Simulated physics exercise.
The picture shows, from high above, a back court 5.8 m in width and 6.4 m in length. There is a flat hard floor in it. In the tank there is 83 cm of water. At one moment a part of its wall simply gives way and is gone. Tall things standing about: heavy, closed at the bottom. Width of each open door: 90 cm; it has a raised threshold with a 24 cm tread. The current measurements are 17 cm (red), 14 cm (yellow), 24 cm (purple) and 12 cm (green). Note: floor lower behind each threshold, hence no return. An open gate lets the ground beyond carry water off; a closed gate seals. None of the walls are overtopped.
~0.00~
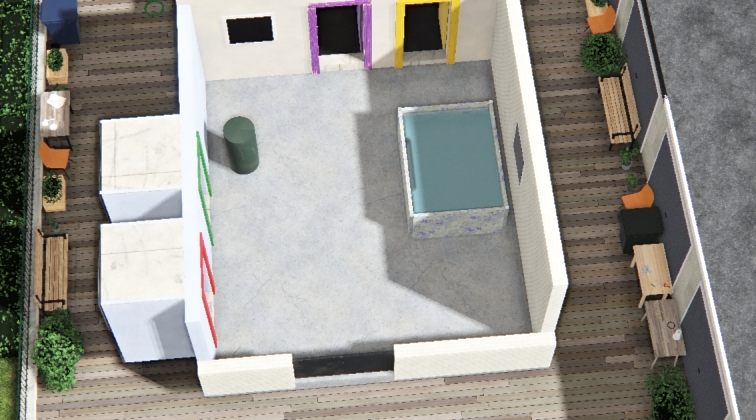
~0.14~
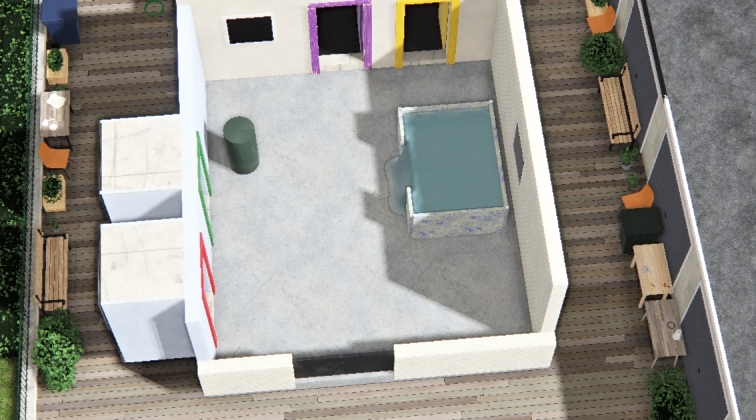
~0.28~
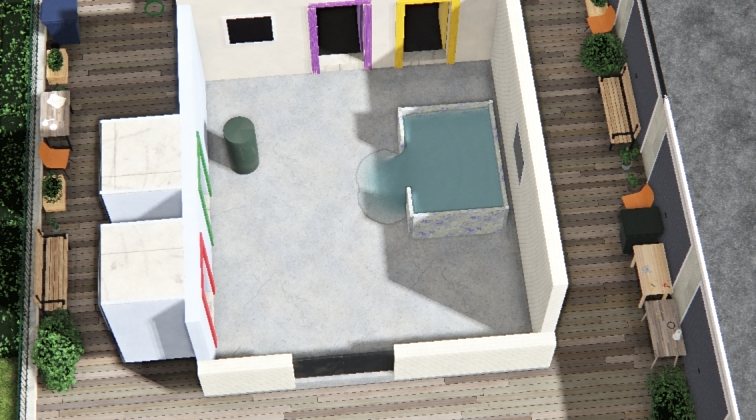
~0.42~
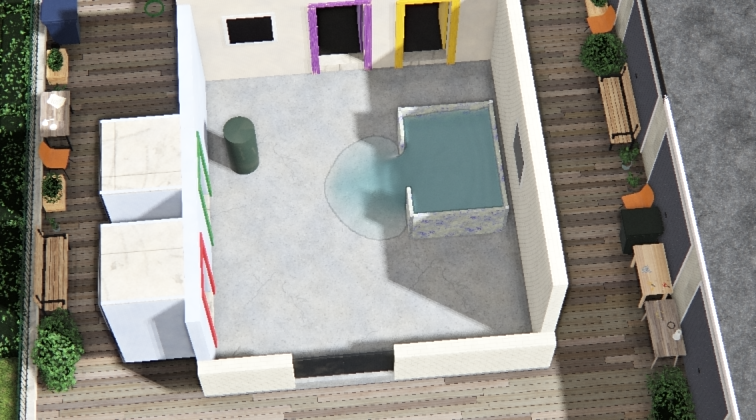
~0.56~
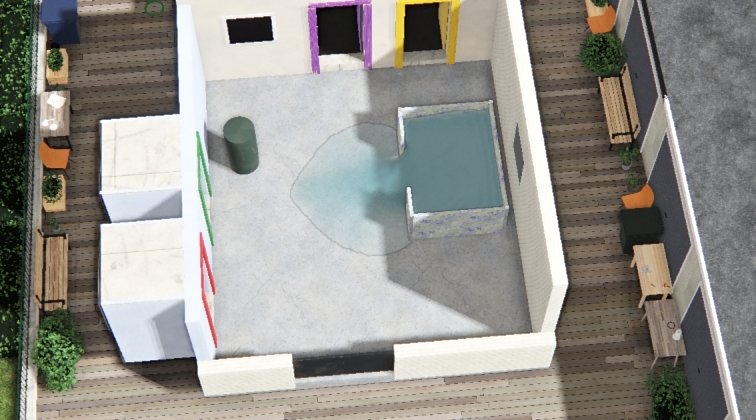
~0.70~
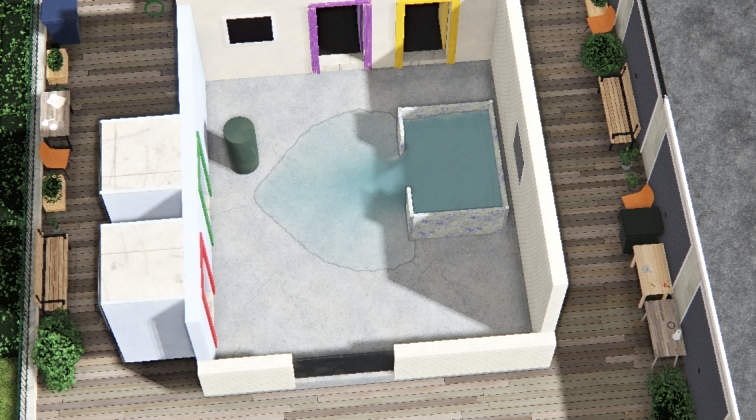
A walled court with a flat grey floor is seen from high above, between plank decks with benches and plants. Purple and yellow doorways stand at the back, green and red ones on the left, near a dark green cylinder, with a tank of blue-green water on the right. The tank's left side opens and water pours out, spreading leftward in a widening, thin sheet, while the camera stays still.
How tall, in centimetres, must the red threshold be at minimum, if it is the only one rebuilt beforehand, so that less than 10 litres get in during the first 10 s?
It needs to be at least 15 cm tall.
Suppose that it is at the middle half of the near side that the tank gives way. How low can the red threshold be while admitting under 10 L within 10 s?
Some 22 centimetres.
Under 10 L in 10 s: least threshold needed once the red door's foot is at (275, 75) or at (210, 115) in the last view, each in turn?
Around 14.0 and 24 cm respectively.
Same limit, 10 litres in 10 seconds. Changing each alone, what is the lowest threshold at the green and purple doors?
Close to 32 cm (green) and close to 6.5 cm (purple).
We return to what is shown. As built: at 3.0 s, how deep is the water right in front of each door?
Red door 15 cm, yellow door 0 cm, purple door 3 cm, green door 24 cm.
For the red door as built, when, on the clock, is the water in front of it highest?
About 2.0 seconds.
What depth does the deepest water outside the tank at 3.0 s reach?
Close to 28 centimetres.
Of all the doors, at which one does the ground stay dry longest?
That would be the yellow door.
After 1.4 s water covers 45 % of the floor, deepest (41 cm) near (397, 187); it has not reached the red door.
After 3.0 s water covers 55 % of the floor, deepest (28 cm) near (217, 368); 15 cm at the red door, 3 litres in over its 17 cm threshold.
After 10.0 s water covers 100 % of the floor, deepest (16 cm) near (504, 154); 9 cm at the red door, 4 litres in over its 17 cm threshold.
At the red door as built, the water arrived by 1.7 s and peaked near 20 cm at 2.0 s.
Run again over the same 10 s with other heights there, 16 litres in over 14 cm, 1 litre over 19 cm. The limit of 10 litres is kept from about 15 cm up.
